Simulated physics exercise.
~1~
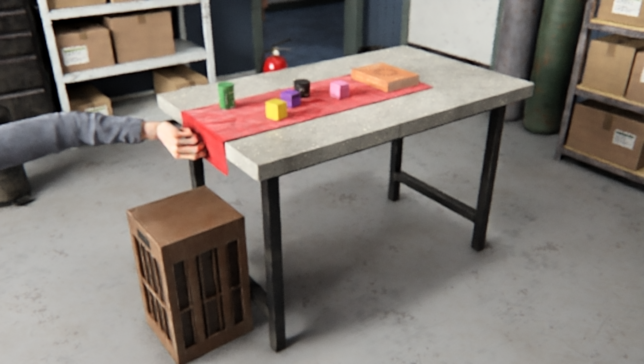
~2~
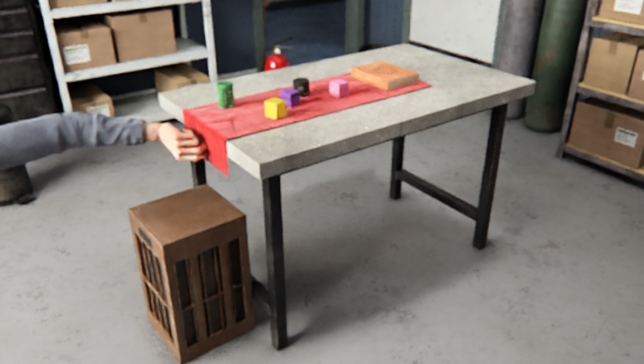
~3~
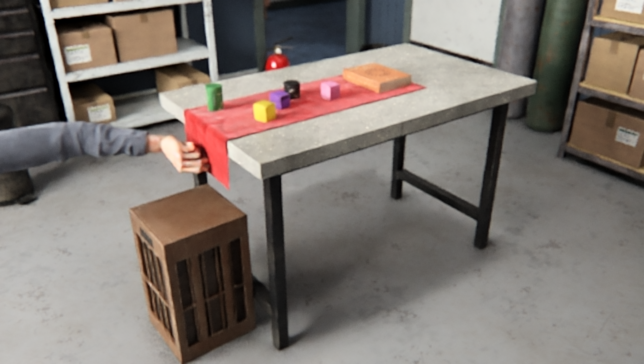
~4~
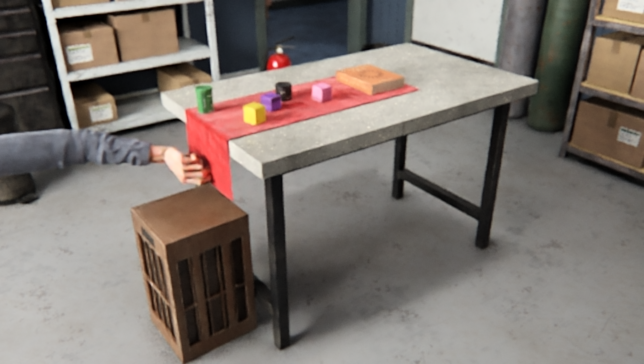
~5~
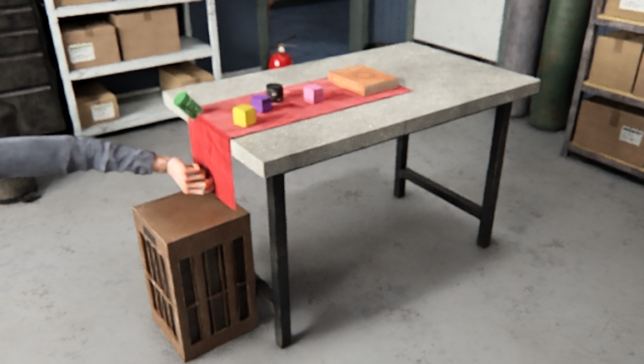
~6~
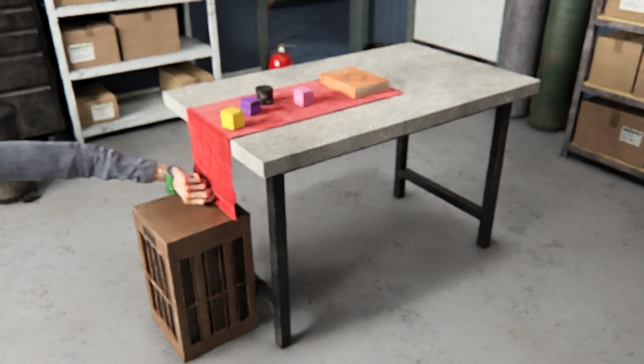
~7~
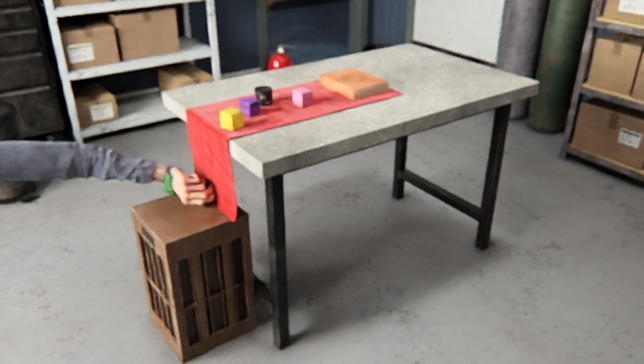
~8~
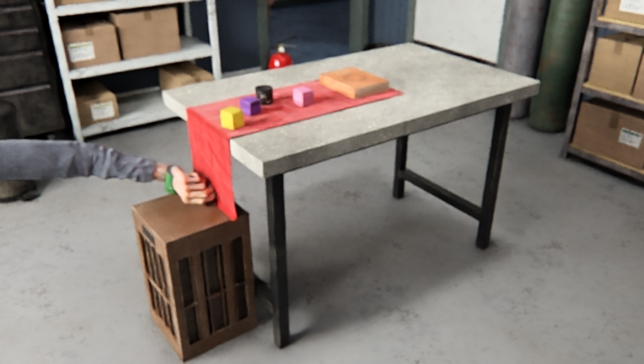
A red cloth runner lies across a grey-topped table in a storeroom with shelves of cardboard boxes, seen from slightly above, a hand gripping its hanging end at the left. On it stand a green can nearest the edge, a yellow cube, a purple cube, a black pot and other small blocks, with a brown crate on the floor below. The hand pulls the cloth slowly down, carrying the objects left. The green can reaches the edge, tips and drops beside the hand. The cloth's end reaches the crate and everything stops, the other objects still on the table.
